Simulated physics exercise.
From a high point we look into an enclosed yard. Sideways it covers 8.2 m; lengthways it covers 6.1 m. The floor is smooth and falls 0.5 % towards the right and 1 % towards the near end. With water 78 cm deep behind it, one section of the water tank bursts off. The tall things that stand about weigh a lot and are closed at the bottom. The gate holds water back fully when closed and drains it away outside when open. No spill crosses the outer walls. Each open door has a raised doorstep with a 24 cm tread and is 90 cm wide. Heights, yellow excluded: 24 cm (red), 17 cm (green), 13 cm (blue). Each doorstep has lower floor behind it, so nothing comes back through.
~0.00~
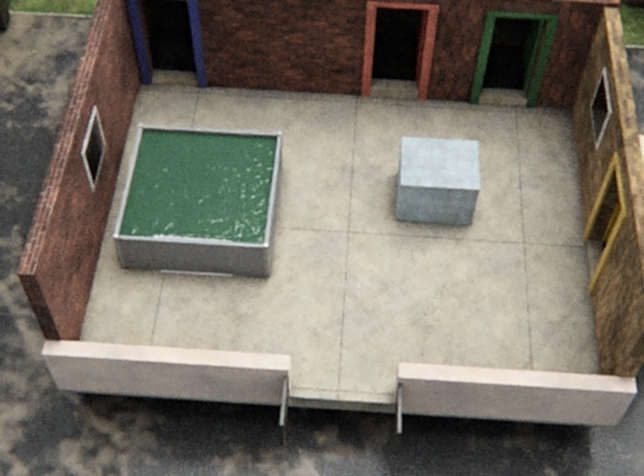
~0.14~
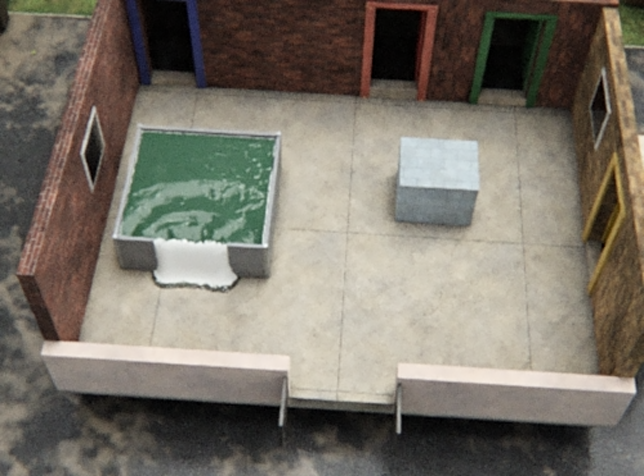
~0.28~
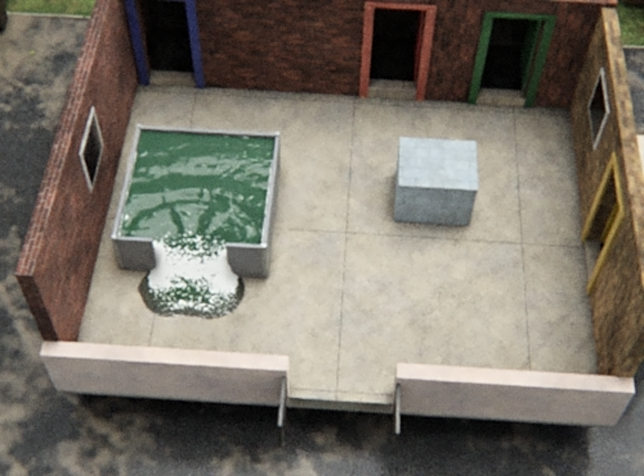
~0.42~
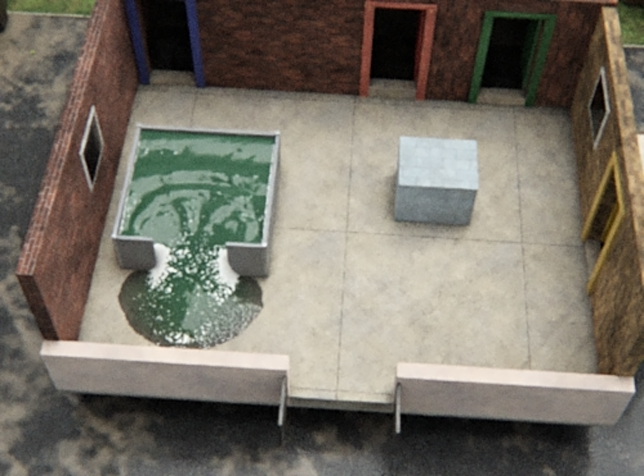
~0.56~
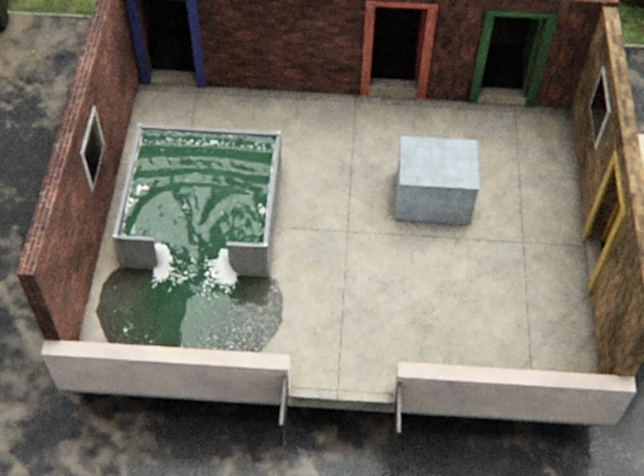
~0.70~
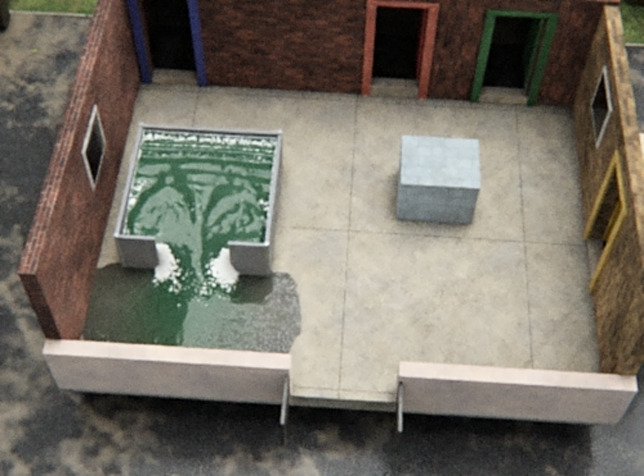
In this clip, green water sits in a square tank inside a walled yard until part of the tank's near side opens and water pours out, foaming white, then spreads across the floor to the left and near walls.
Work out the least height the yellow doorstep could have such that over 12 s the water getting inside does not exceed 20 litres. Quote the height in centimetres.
The least height is about 10 cm.
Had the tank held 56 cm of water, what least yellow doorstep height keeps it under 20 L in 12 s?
Something near 6.5 cm should do.
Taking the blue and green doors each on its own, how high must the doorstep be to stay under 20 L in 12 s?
You'd want about 17 centimetres at blue and about 7.5 centimetres at green.
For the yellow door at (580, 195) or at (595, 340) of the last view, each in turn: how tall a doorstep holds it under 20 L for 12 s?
About 6.0 cm, then about 15 cm.
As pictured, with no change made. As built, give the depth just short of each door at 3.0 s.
At the yellow door the depth is 0 cm, at red 0 cm, at green 0 cm and at blue 0 cm.
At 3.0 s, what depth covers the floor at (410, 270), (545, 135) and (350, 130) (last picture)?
Around 3 cm, 0 cm and 0 cm.
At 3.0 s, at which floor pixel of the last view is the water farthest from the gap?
Around (598, 401).
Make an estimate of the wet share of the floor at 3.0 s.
Near 45 per cent of the open floor.
After 1.4 s water covers 15 % of the floor, deepest (66 cm) near (75, 367); it has not reached the yellow door.
After 3.0 s water covers 45 % of the floor, deepest (40 cm) near (75, 367); it has not reached the yellow door.
After 12.0 s water covers 95 % of the floor, deepest (15 cm) near (578, 204); 8 cm at the yellow door, 11 litres in over its 11 cm doorstep.
At the yellow door as built, the water arrived by 3.7 s and peaked near 15 cm at 6.6 s.
With a doorstep of 8 cm, 51 litres would have come in within the 12 s; with 11 cm, 11 litres. So under 20 litres takes about 10 cm.
